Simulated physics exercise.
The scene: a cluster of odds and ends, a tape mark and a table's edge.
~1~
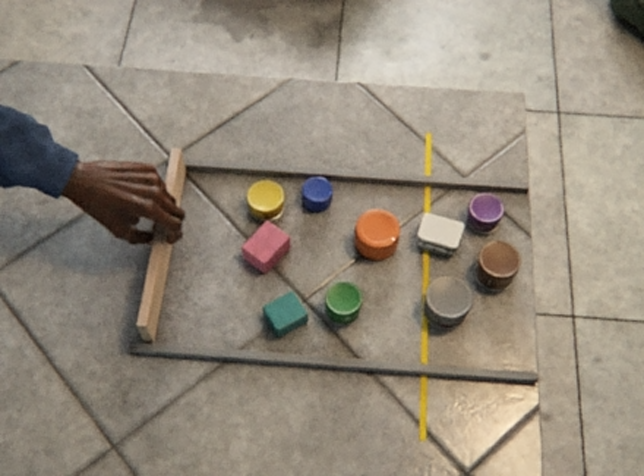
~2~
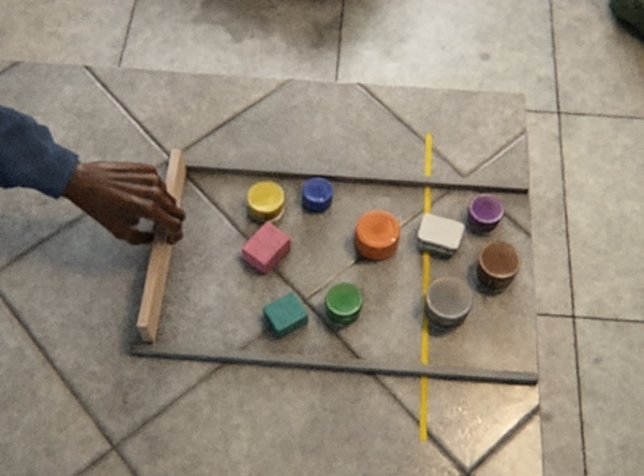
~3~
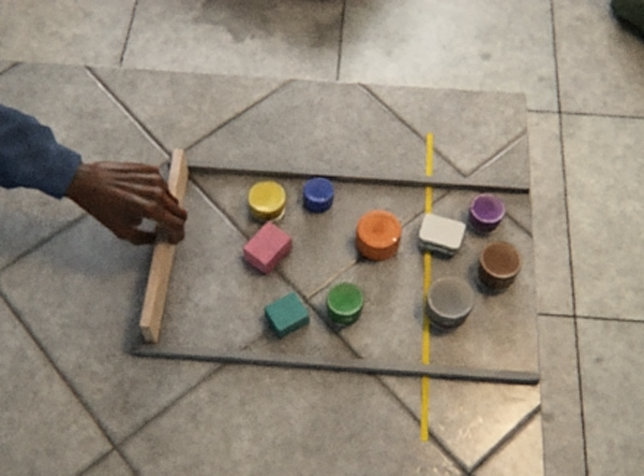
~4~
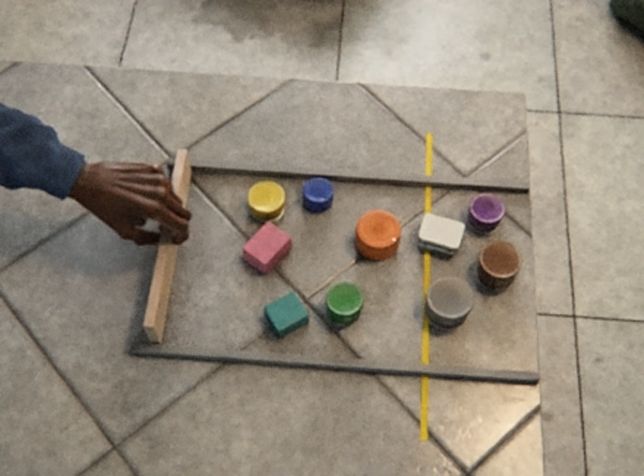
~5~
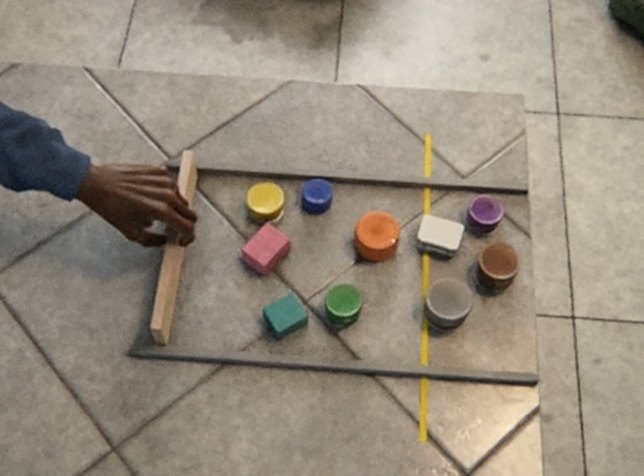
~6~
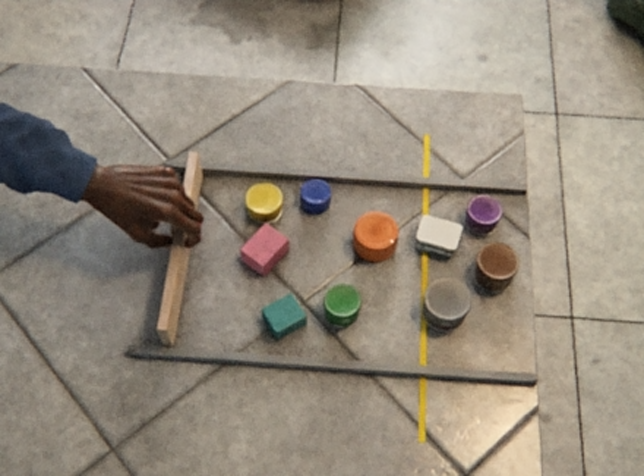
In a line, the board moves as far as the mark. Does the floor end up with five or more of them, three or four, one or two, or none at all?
The floor ends up with none at all.
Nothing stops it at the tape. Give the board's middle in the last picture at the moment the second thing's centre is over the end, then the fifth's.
At (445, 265) for the second, at (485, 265) for the fifth.
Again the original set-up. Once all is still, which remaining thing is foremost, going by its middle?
That would be the white case, which ends nearest.
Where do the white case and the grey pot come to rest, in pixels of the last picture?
Approximately (516, 235) for one, approximately (482, 298) for the other.
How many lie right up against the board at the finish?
The figure is 5.
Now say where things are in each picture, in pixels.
The first picture shows brown tin (497, 266); purple tin (485, 214); grey pot (447, 303); board (163, 242); tape (426, 272).
The second picture shows purple tin (485, 214); yellow tin (266, 202).
The third picture shows grey pot (449, 303); blue lid (319, 195).
The fourth picture shows brown tin (498, 267); green pot (344, 305).
The fifth picture shows purple tin (484, 215); orange lid (377, 237).
The sixth picture shows brown tin (496, 268); purple tin (483, 215); grey pot (446, 305); board (181, 246); tape (425, 273).
Soon after, none off yet; brown tin at rest near (496, 268); purple tin at rest near (483, 215); grey pot at rest near (446, 305).
Then, none off yet; brown tin at rest near (496, 268); purple tin at rest near (490, 210); grey pot moved a little near (466, 298).
At rest, the number that fall off is zero.
